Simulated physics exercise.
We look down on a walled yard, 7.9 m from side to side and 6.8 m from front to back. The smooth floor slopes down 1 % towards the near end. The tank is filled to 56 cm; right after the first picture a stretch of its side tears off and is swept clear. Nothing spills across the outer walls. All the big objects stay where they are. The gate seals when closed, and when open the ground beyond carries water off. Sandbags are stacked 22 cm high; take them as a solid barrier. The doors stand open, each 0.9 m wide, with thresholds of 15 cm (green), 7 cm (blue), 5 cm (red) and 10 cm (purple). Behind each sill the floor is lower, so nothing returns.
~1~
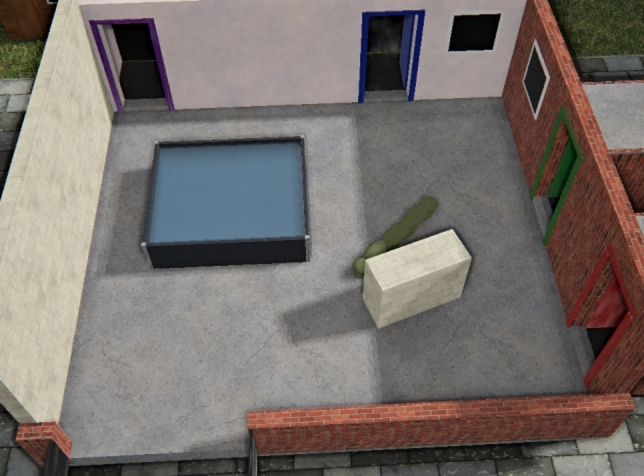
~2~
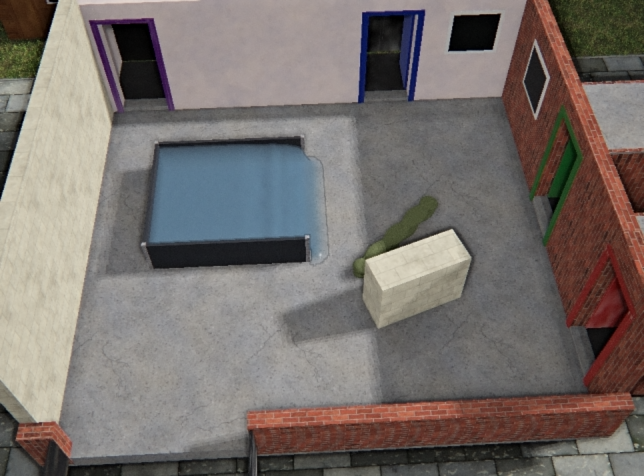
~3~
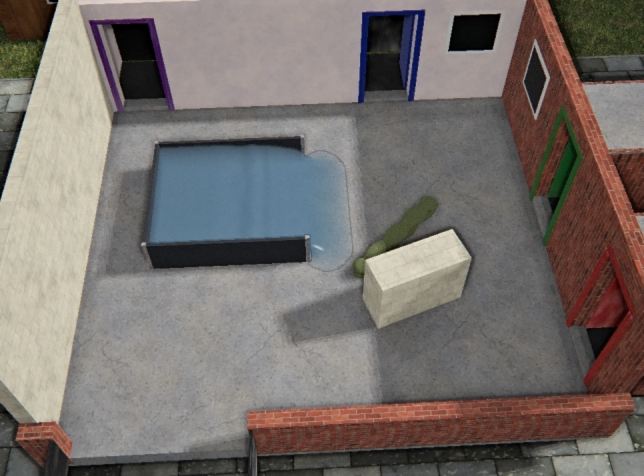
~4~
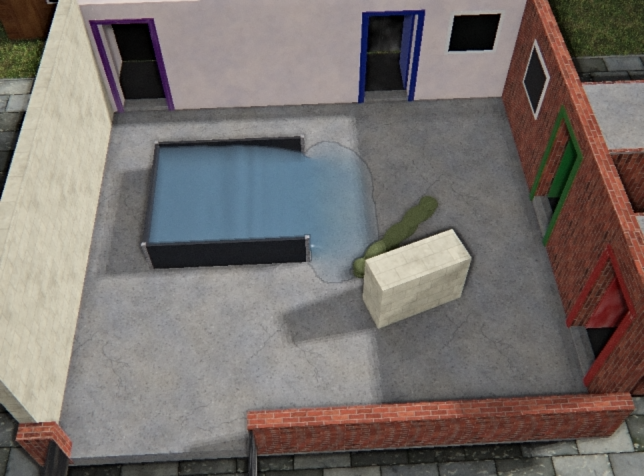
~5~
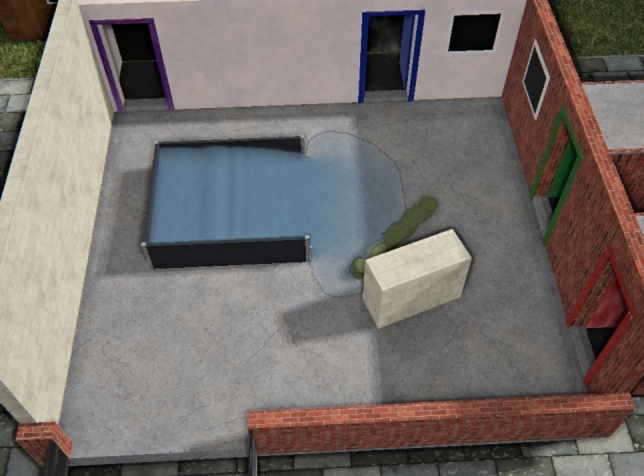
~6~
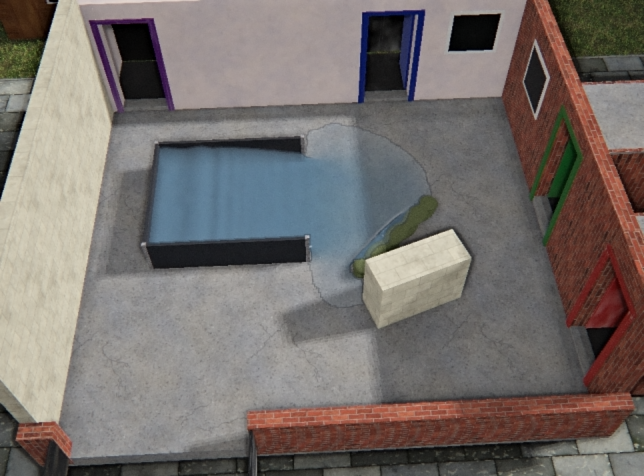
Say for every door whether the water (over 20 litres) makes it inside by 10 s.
The water let in: At the green door it keeps below the limit; at the blue door it goes over the limit; at the red door it goes over the limit; at the purple door it keeps below the limit.
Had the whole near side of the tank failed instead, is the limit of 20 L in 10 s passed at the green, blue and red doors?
Against that limit: Green not over, blue below, red above.
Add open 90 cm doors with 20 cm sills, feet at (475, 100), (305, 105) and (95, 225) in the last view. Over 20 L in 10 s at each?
In that order: Past it, under, not over.
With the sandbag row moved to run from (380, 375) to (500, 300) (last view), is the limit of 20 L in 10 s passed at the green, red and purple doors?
Against that limit: Green past it, red above, purple below.
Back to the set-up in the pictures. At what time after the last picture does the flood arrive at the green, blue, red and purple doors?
Arrival: Green 1.0 s, blue 0.8 s, red 2.8 s, purple 5.5 s.
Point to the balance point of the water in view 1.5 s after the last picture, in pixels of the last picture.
At about (322, 201).
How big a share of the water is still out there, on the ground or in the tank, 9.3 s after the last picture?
Some 90 per cent remains.
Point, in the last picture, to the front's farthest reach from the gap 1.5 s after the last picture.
Around (496, 103).
Then, 0.7 s after the last picture water covers 25 % of the floor and is deepest (34 cm) near (371, 245); green door not reached, blue door not reached, red door not reached, purple door not reached.
Then, 1.5 s after the last picture water covers 35 % of the floor and is deepest (34 cm) near (380, 237); green door 6 cm at the sill, 0 L in, blue door 7 cm at the sill, 0 L in, red door not reached, purple door not reached.
Then, 2.8 s after the last picture water covers 45 % of the floor and is deepest (34 cm) near (439, 124); green door 11 cm at the sill, 0 L in, blue door 14 cm at the sill, 3 L in, red door not reached, purple door not reached.
Then, 5.3 s after the last picture water covers 70 % of the floor and is deepest (22 cm) near (585, 415); green door 11 cm at the sill, 0 L in, blue door 14 cm at the sill, 110 L in, red door 6 cm at the sill, 0 L in, purple door not reached.
Then, 9.3 s after the last picture water covers 95 % of the floor and is deepest (14 cm) near (585, 415); green door 6 cm at the sill, 0 L in, blue door 5 cm at the sill, 132 L in, red door 12 cm at the sill, 65 L in, purple door 9 cm at the sill, 0 L in.
